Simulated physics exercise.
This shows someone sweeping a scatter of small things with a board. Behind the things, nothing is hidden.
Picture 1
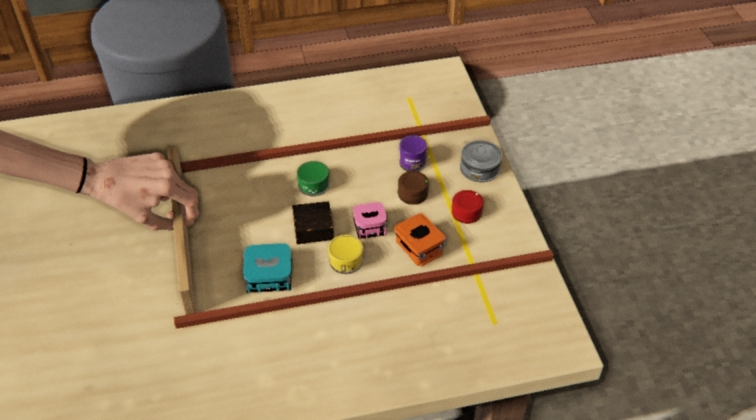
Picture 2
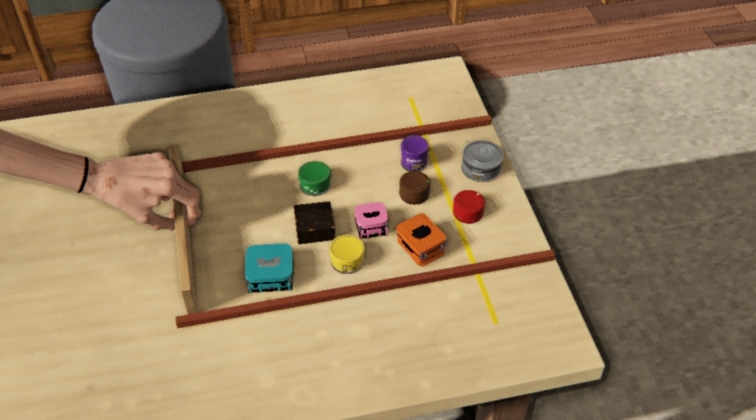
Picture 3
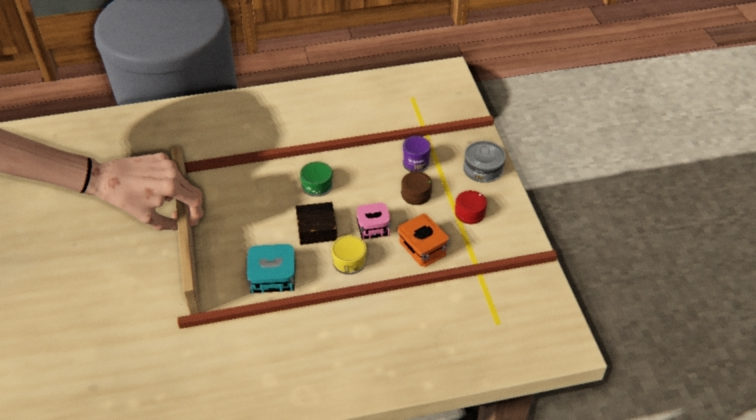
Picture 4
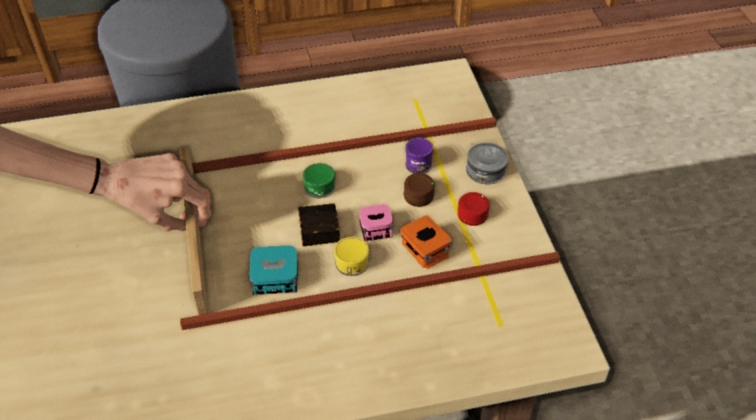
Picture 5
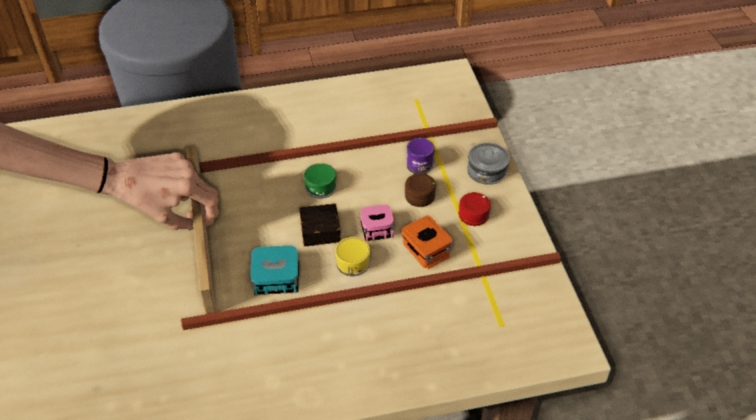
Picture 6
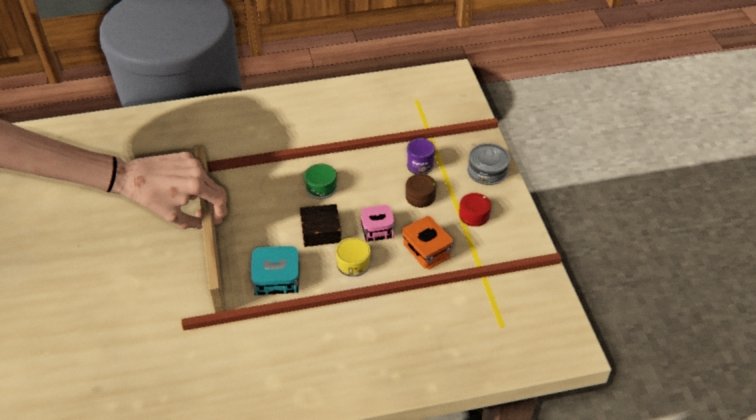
On a wooden table between two dark red strips, a hand slid an upright board slowly a short way to the right, while the scattered colourful tins and little boxes ahead of it stayed put.
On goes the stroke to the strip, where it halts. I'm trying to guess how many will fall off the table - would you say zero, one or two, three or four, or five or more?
A drop or two.
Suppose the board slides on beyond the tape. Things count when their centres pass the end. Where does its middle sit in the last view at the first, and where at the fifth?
At (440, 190) for the first, at (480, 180) for the fifth.
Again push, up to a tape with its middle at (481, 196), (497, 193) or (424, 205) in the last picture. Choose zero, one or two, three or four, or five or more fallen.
In order: 3 or 4, more than four, not one.
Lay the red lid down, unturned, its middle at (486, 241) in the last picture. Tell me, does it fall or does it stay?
From that start, the object then does not stay.
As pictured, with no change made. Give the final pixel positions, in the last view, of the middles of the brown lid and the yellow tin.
Result: One at about (481, 174), the other at about (528, 225).
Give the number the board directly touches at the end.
That makes 3.
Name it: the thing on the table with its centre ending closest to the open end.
It's the grey pot.
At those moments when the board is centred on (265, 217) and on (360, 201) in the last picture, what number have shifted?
At that stage 1; at the next, 6.
Soon after, none off yet; grey pot at rest near (489, 164); red lid at rest near (475, 210); purple tin at rest near (421, 157).
Then, none off yet; grey pot at rest near (489, 164); red lid moved about its own width near (507, 204); purple tin moved about its own width near (449, 150).
At rest, the number that fall off is one or two; fallen, orange case and red lid.
